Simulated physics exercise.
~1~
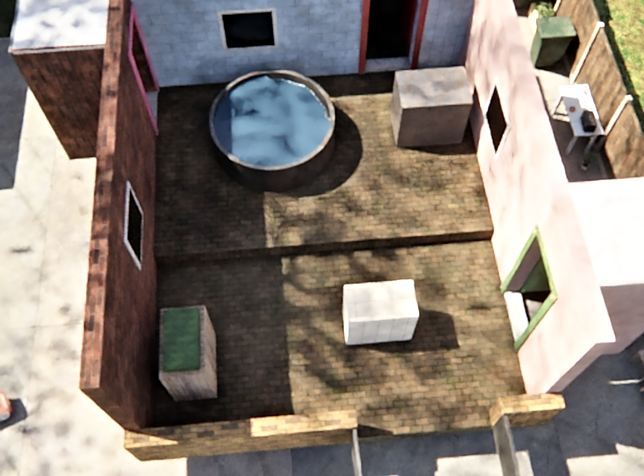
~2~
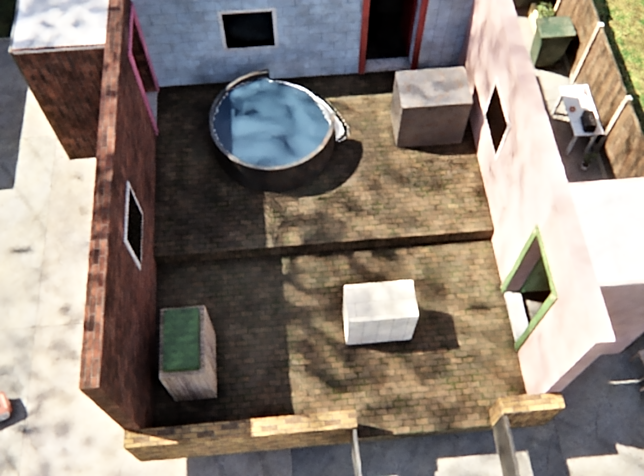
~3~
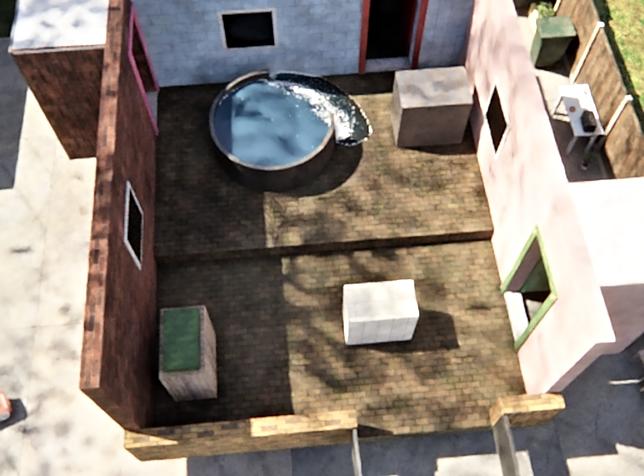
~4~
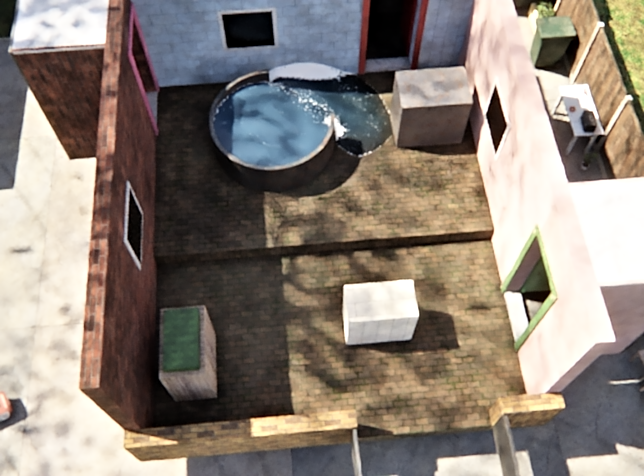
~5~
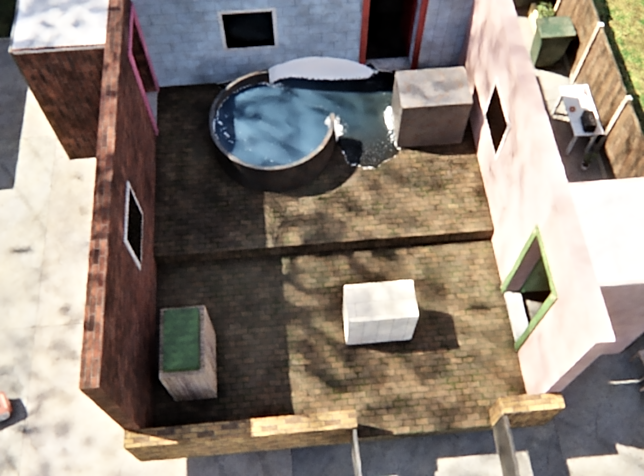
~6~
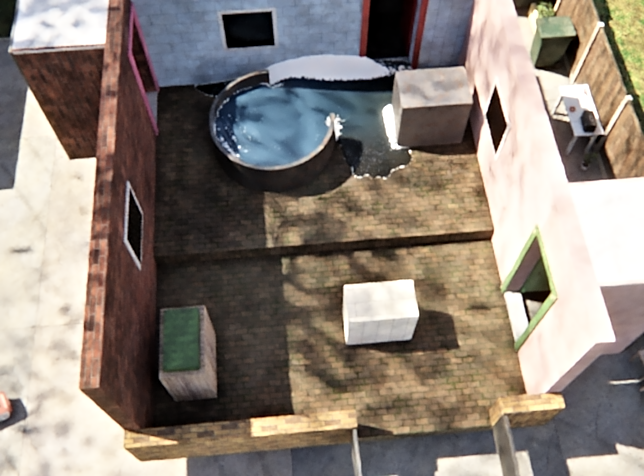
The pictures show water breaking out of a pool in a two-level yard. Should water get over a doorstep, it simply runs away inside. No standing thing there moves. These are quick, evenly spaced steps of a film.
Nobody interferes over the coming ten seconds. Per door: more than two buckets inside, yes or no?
Per door - pink door: Yes, green door: No, red door: Yes.
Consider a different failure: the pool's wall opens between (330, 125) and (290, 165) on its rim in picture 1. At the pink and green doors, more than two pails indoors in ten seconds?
Note: Pink misses the line, green crosses the line.
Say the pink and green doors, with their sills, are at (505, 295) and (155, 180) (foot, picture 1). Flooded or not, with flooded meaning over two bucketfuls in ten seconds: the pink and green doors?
Result: Pink door no, green door no.
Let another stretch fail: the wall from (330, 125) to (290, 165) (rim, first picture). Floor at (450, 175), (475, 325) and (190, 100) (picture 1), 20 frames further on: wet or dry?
Submerged, submerged, bone-dry.
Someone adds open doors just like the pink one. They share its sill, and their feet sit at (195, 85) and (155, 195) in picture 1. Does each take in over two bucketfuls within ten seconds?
Taken in sequence: Not exceeded, then not exceeded.
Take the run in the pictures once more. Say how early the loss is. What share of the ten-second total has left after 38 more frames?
Log: Around 70 %, estimated.
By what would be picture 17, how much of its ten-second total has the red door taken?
Some 20 per cent.
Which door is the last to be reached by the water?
Observed: The green-painted one.
A moment on, water covers 20 % of the floor; the pink door wet at the sill, nothing in, the green door not reached, the red door under two buckets in.
Next, water covers 30 % of the floor; the pink door under two buckets in, the green door not reached, the red door over two buckets in.
Then, water covers 55 % of the floor; the pink door over two buckets in, the green door wet at the sill, nothing in, the red door far over two buckets in.
Later, water covers 70 % of the floor; the pink door far over two buckets in, the green door wet at the sill, nothing in, the red door far over two buckets in.
In the end, water covers 85 % of the floor; the pink door far over two buckets in, the green door wet at the sill, nothing in, the red door far over two buckets in.
